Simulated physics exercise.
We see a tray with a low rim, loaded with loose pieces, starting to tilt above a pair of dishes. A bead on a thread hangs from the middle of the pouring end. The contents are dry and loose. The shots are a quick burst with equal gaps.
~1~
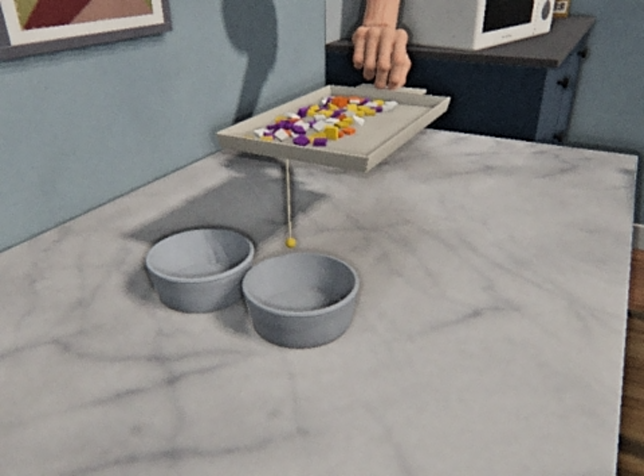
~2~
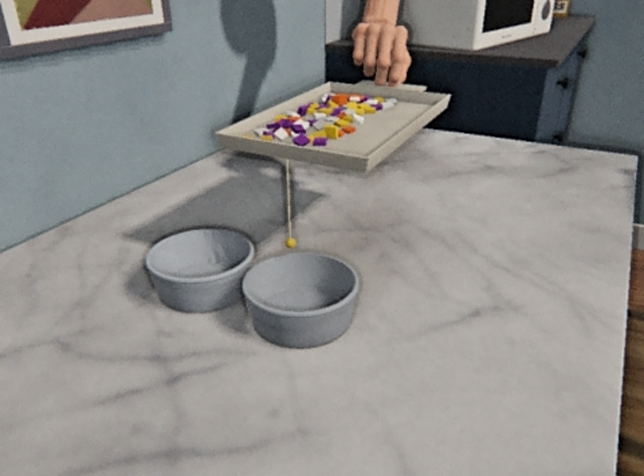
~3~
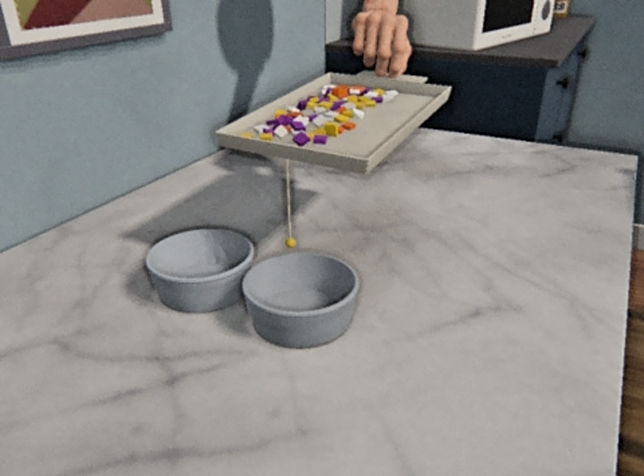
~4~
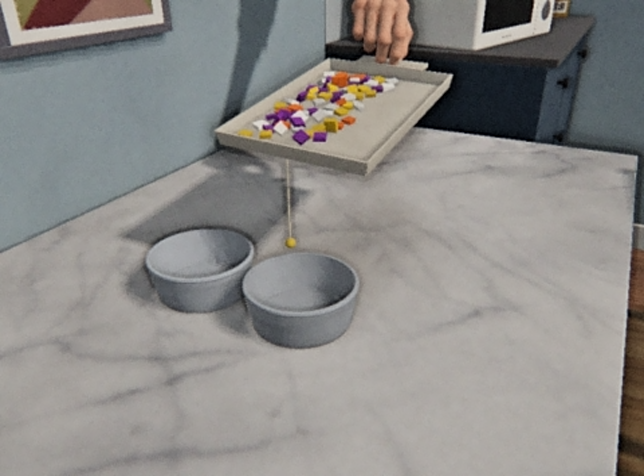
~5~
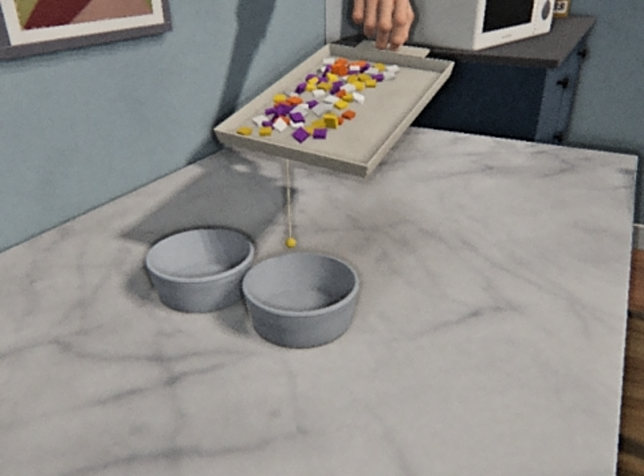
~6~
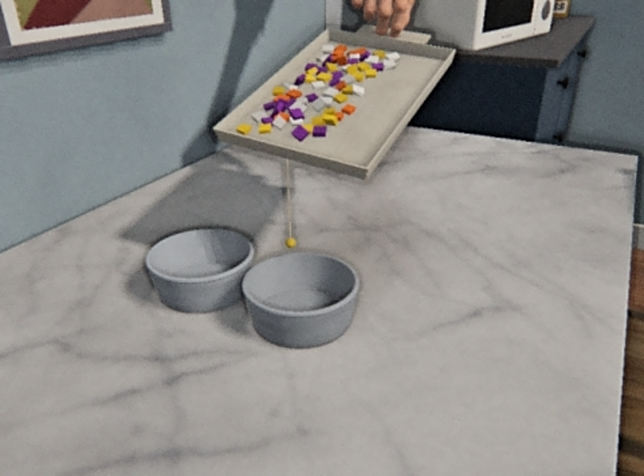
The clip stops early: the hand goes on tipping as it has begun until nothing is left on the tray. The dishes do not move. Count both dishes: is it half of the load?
The two hold more than half of the load.
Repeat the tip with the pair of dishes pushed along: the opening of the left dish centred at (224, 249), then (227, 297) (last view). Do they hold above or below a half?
First above a half, then under half.
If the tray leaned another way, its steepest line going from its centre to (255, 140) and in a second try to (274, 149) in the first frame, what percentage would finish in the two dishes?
Near 60 % and 90 %.
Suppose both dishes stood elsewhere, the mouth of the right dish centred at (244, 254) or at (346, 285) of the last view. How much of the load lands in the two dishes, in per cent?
First some 10, then 90 per cent.
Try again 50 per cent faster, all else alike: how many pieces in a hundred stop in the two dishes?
It comes to 60 per cent or so.
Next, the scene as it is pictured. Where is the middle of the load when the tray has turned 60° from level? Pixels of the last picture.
Around (322, 133).
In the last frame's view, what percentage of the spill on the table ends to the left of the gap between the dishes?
Roughly 20 in a hundred.
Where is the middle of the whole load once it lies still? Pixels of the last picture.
At about (318, 316).
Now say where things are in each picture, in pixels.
The first picture shows corners of the pouring end (220, 133) and (366, 156), level; middle of the load (320, 118), mosaic tiles; left dish (168, 291); right dish (272, 325); bead on its thread (290, 243).
The second picture shows corners of the pouring end (220, 132) and (366, 156), level; middle of the load (320, 116).
The third picture shows corners of the pouring end (219, 131) and (366, 158), tipped barely, lowest at the right corner; middle of the load (319, 111).
The fourth picture shows corners of the pouring end (219, 130) and (366, 161), tipped a little, lowest at the right corner; middle of the load (319, 102).
The fifth picture shows corners of the pouring end (218, 129) and (366, 163), tipped a little, lowest at the right corner; middle of the load (319, 94).
The sixth picture shows corners of the pouring end (217, 127) and (366, 166), tipped clearly, lowest at the right corner; middle of the load (318, 86); left dish (168, 291); right dish (272, 325).
Just after the last frame, tray tipped steeply; almost all on the tray; just a few in the air.
A moment on, tray tipped right over; the larger part on the tray; about a tenth in the right dish; roughly a quarter outside both; just a few in the air.
Further on, tray tipped past a quarter turn; roughly two thirds in the right dish; roughly a third outside both.
When it is over, tray tipped past a quarter turn; roughly two thirds in the right dish; not one in the left dish; roughly a third outside both.
